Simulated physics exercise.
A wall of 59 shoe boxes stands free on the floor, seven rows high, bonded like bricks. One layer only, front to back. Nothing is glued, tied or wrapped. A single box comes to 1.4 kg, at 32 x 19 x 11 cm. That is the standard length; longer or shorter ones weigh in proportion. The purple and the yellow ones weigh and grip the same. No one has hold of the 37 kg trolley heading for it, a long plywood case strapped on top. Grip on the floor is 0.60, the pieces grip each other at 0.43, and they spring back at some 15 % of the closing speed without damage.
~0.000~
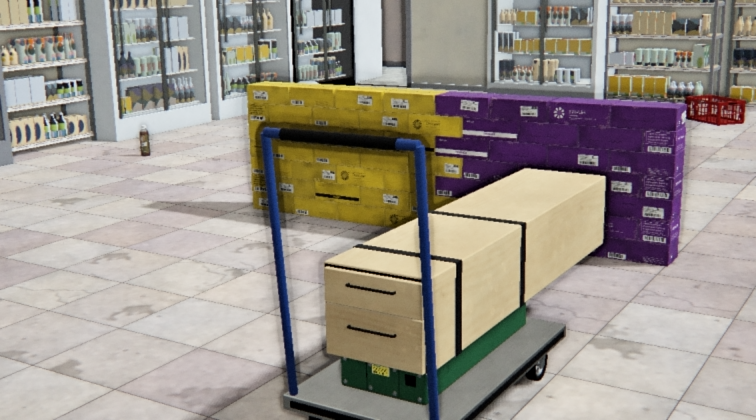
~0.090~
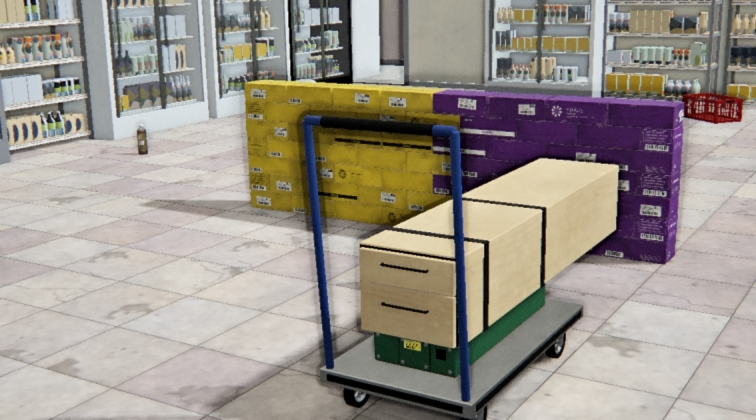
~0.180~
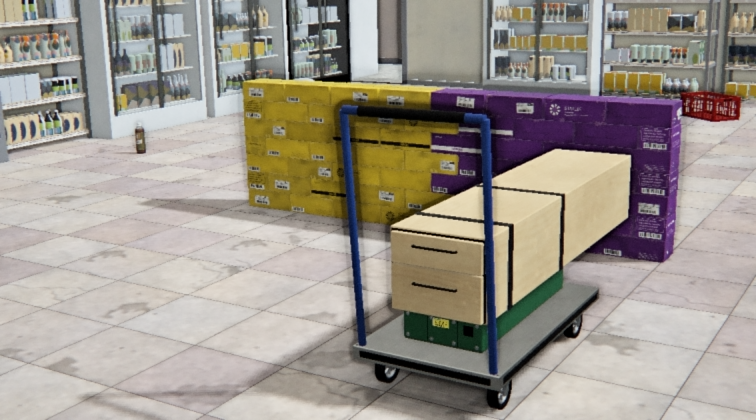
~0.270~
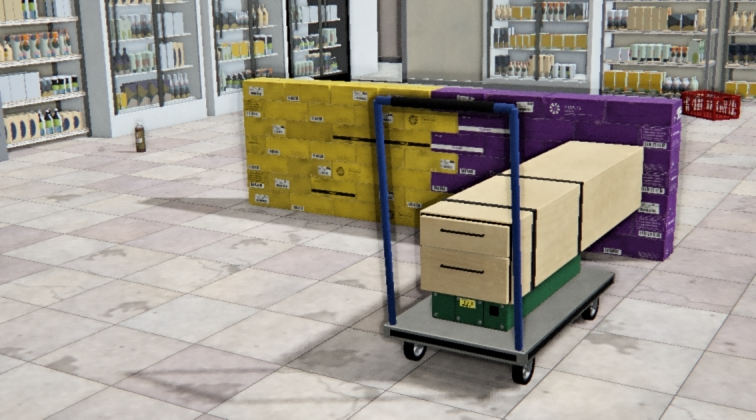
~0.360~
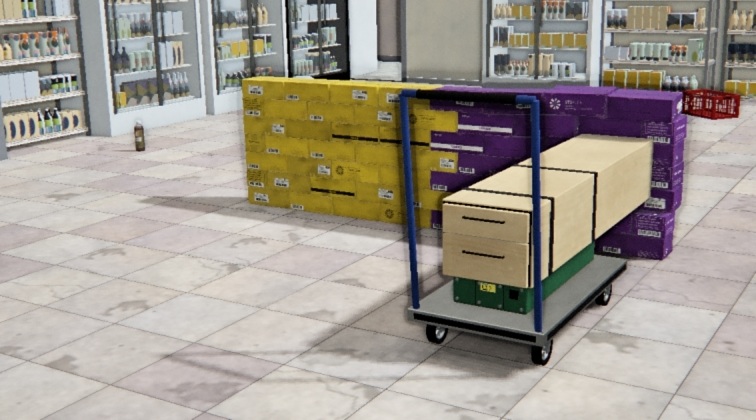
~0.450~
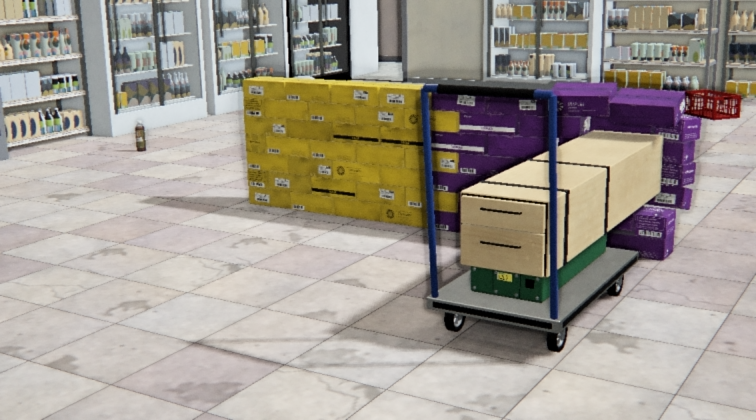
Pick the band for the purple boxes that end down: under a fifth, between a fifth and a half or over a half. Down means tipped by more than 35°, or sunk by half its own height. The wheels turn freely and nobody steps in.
Over a half of them.
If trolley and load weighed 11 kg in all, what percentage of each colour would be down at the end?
Then yellow 0, purple 60 per cent.
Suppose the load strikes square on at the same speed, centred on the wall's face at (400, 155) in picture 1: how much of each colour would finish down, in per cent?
In that case yellow 50, purple 10 per cent.
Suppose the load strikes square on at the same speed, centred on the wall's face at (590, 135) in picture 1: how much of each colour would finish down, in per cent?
In that case yellow 0, purple 30 per cent.
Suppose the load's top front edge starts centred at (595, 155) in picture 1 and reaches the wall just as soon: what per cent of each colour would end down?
In that case yellow 0, purple 60 per cent.
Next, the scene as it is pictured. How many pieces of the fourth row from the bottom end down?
3 of them.
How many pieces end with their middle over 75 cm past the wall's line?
Roughly 10 of them.
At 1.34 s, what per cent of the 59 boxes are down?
At that moment 30 per cent.
After 0.78 s, load 72 cm past the wall's line, still rolling; 9 of the 28 purple boxes down (9 of 59 in all colours); top purple box leaning 12°.
After 1.34 s, load 1.12 m past the wall's line, still rolling; 17 of the 28 purple boxes down (17 of 59 in all colours); top purple box leaning 44°, 15 cm lower.
At rest (3.0 s), load 1.25 m past the wall's line, stopped; 18 of the 28 purple boxes down (18 of 59 in all colours); top purple box upside down; top yellow box unmoved. That is 64 per cent. As the last picture would show them, middles, top purple box near (542, 187), top yellow box near (412, 96).
